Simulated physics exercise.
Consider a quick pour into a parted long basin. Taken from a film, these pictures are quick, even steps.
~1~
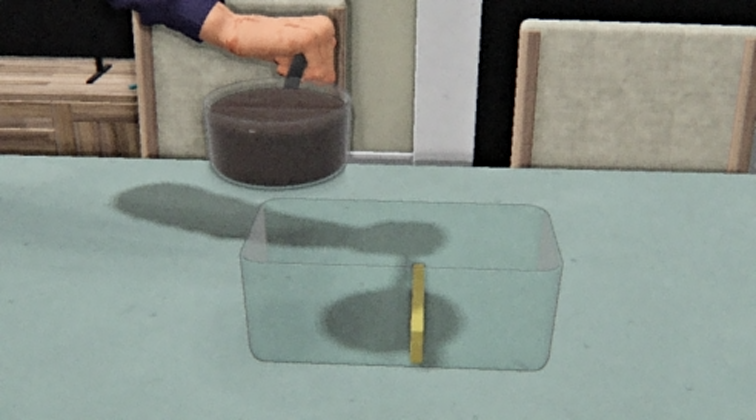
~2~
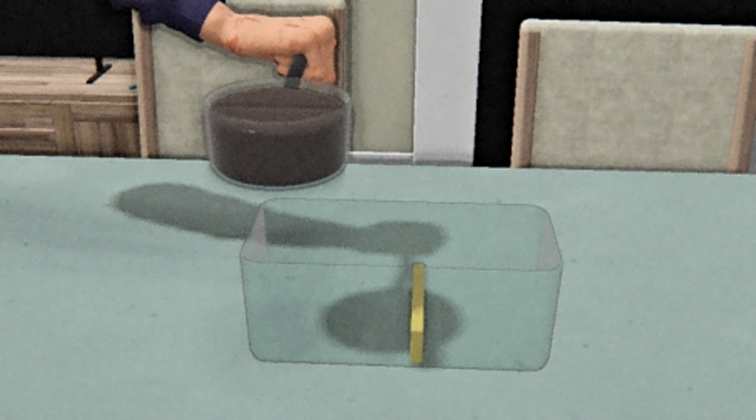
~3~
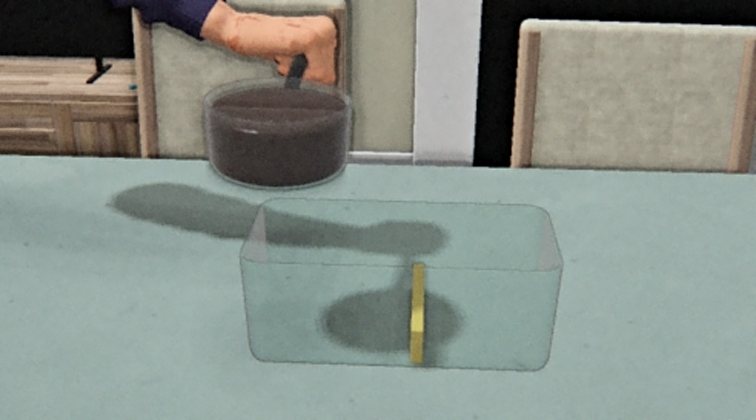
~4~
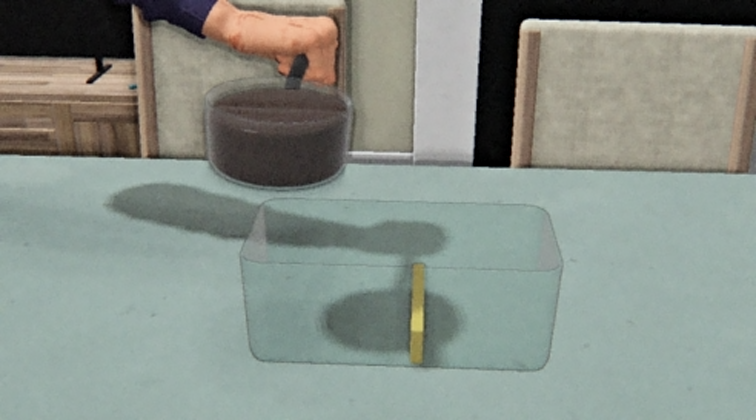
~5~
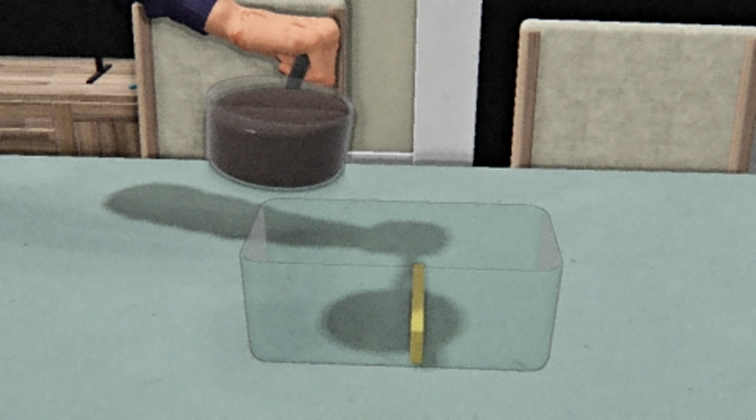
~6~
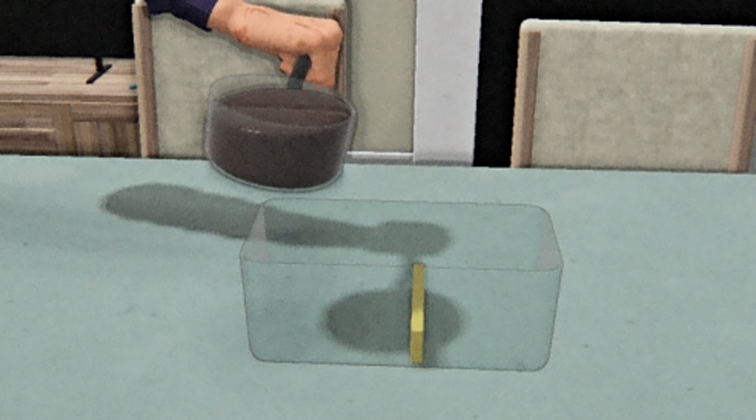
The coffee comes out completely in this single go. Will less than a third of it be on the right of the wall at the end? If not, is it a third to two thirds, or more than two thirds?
No lower than a third, no higher than two thirds.
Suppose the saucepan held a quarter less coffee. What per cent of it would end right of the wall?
Roughly 25 %.
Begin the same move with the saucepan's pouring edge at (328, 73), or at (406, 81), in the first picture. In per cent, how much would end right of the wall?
The first start gives some 30 %, the second some 85 %.
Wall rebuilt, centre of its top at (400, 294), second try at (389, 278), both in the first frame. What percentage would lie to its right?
Respectively 65 and 70 per cent, approximately.
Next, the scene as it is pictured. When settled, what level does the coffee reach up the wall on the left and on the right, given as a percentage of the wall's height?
The left reads 50 in a hundred and the right 50 in a hundred.
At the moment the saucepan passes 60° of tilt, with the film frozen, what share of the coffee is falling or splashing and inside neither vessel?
25 %.
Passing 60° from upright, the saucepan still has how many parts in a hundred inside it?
Roughly 60 percent remains at that point.
A moment on, the saucepan is tipped part way and 58 per cent is still to pour, 8 is left of the wall and 7 right of it.
Next, the saucepan is tipped on its side and 13 per cent is still to pour, 37 is left of the wall and 43 right of it.
Then the saucepan is tipped on its side and 2 per cent is still to pour, 53 is left of the wall and 43 right of it.
Later the saucepan is tipped on its side and 0 per cent is still to pour, 56 is left of the wall and 43 right of it.
At rest 56 per cent lies left of the wall, 43 right of it and 0 outside.
